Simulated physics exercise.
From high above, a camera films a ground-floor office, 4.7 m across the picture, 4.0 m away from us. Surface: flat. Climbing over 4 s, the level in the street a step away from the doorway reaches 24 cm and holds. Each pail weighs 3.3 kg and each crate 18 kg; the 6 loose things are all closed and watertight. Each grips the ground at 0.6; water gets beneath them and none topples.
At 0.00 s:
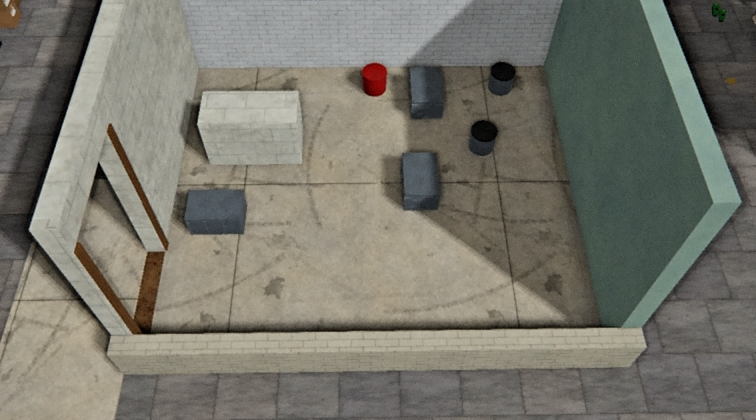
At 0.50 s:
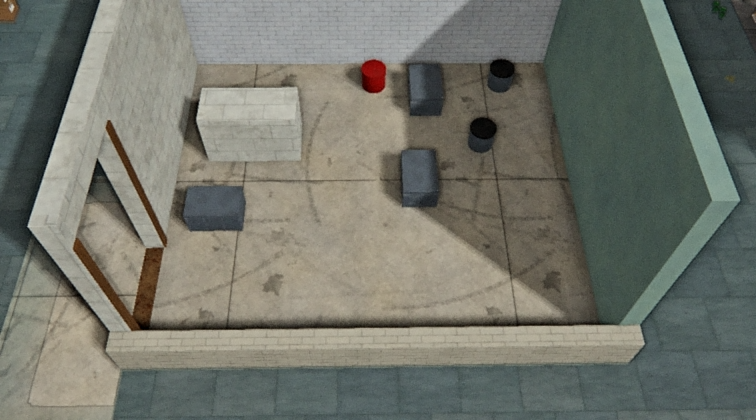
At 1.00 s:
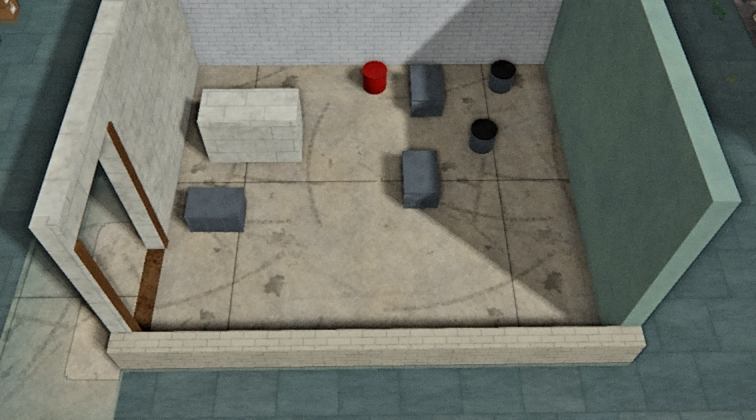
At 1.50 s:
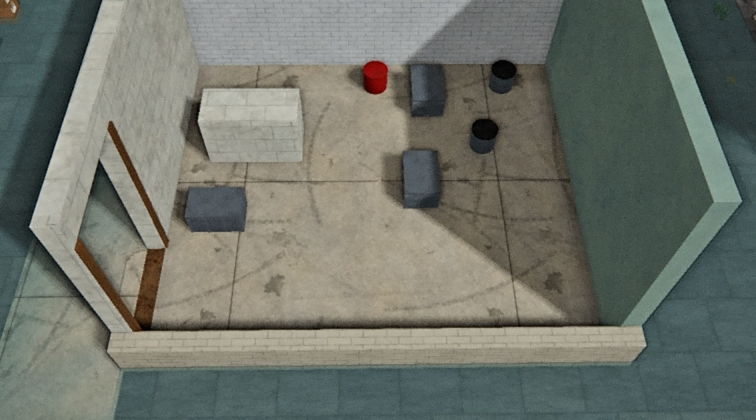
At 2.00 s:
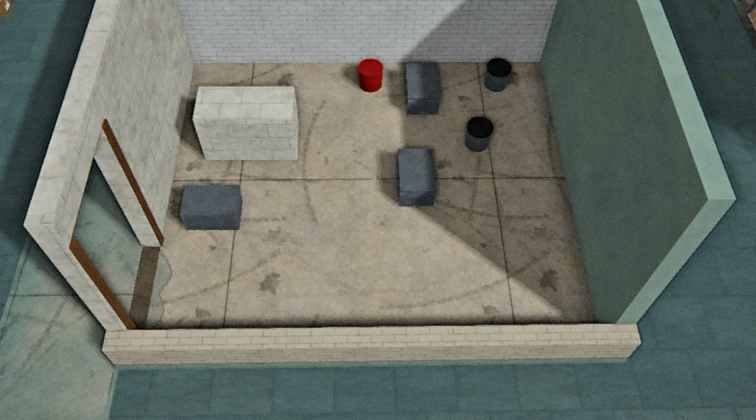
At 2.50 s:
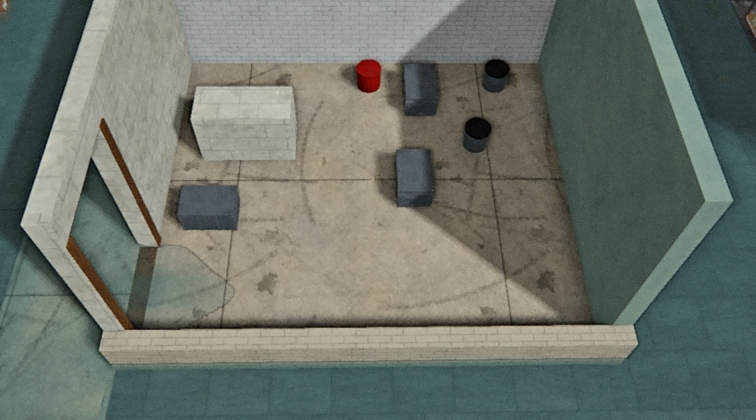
A roofless ground-floor room with a pale tiled floor, white and green side walls and a doorway at the left is seen from high above. A red pail stands near the back wall, with two black buckets to its right, three dark grey blocks and a larger whitish brick block at left. Bluish water spreads over the paving outside, then creeps through the doorway, while the objects stay put and the camera shifts slightly.
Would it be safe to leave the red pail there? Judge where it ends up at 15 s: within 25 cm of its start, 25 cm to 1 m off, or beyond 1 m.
It should cover a long stretch.
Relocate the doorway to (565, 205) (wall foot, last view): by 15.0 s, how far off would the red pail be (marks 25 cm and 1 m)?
Result for the red pail - displaced a long way.
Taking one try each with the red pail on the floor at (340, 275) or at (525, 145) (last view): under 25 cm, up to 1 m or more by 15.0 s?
From the first spot it would go a long distance, and from the second it would go a long distance.
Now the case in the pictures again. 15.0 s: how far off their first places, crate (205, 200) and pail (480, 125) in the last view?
They sit 50 cm and 200 cm away, in the order given.
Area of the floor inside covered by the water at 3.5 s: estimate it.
Wet area: Approx. 3.0 m2.
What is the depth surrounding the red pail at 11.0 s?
4 cm, roughly.
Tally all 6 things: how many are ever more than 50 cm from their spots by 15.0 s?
Answer: 5.
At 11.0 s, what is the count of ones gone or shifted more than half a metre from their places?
By then the count is 3.
After 3.5 s the red pail is near (369, 68), 0.0 m from its start, aground; 0 afloat.
After 6.8 s the red pail is near (369, 68), 0.0 m from its start, aground; 0 afloat.
After 11.0 s the red pail is near (258, 95), 1.4 m from its start, afloat; 4 afloat.
After 15.0 s the red pail is near (169, 212), 3.1 m from its start, afloat; 5 afloat.
